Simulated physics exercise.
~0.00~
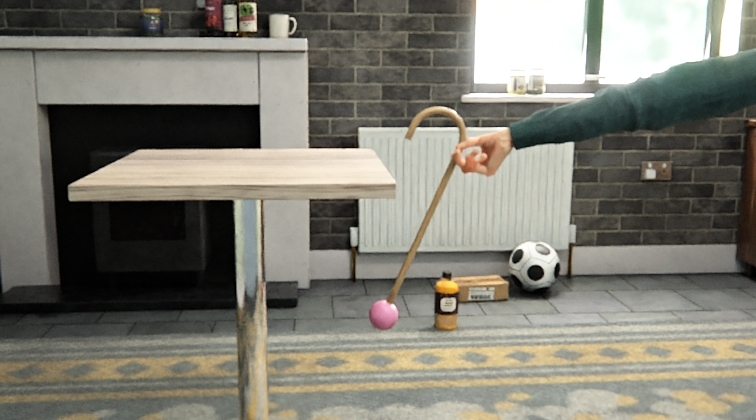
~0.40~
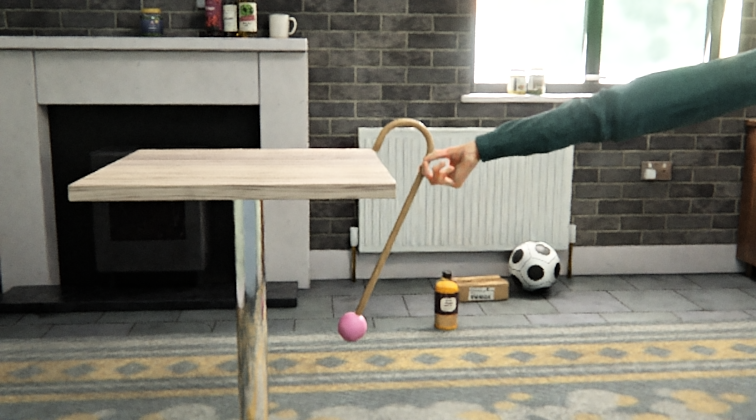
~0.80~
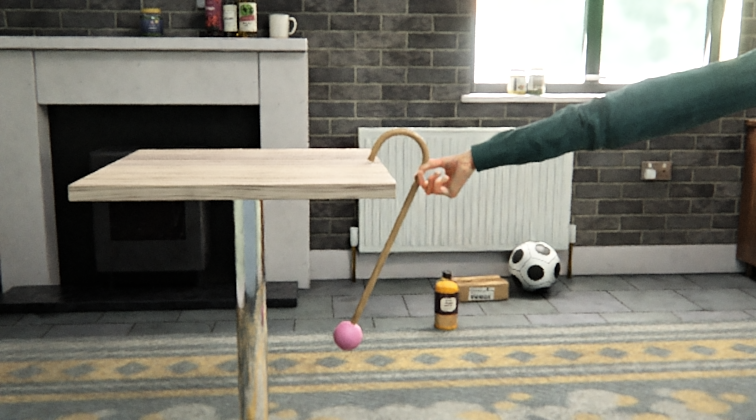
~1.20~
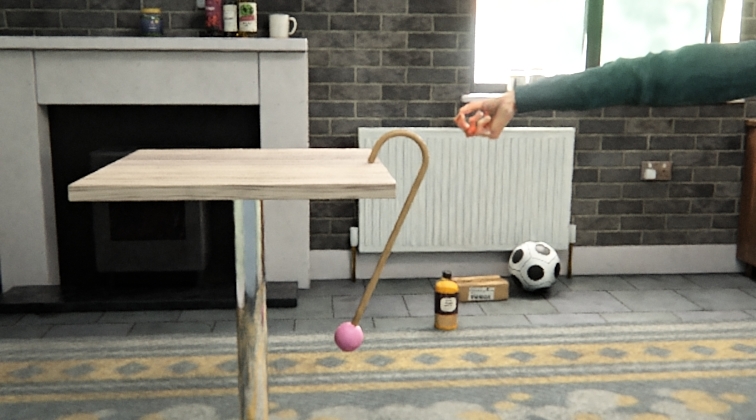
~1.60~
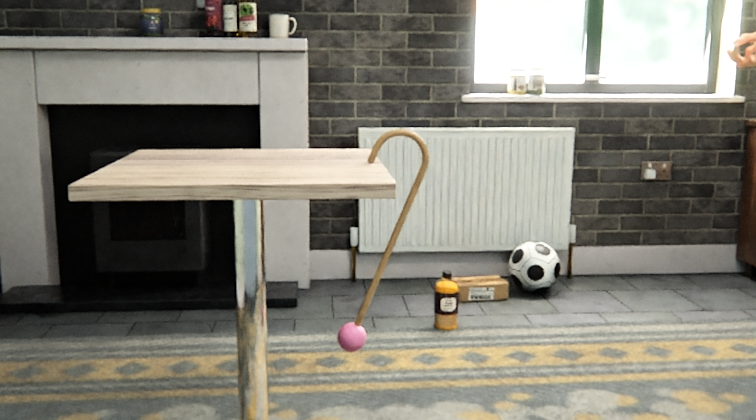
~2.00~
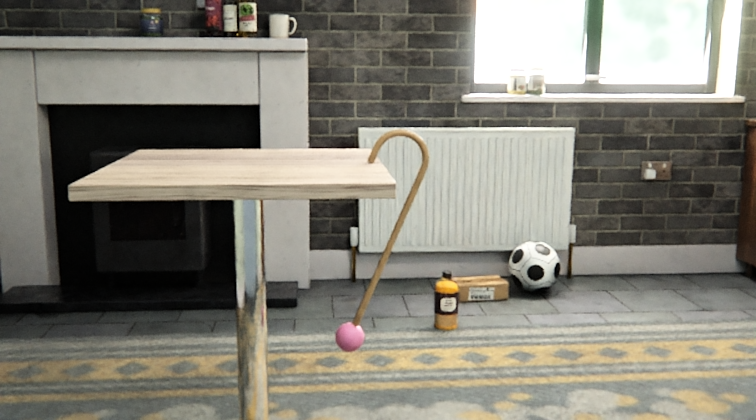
A wooden cane-like ladle with a curved hook at its top and a pink ball at its lower end is held by a hand in a green sleeve, right of a pale wooden table on a metal leg. The view is level and still, in a room with a white fireplace, a radiator, an orange bottle and a football. The hand moves the ladle left, then lowers its hook onto the table's right edge. The fingers let go and the arm withdraws to the right. The ladle stays hanging at a slant, barely stirring, and ends at rest.
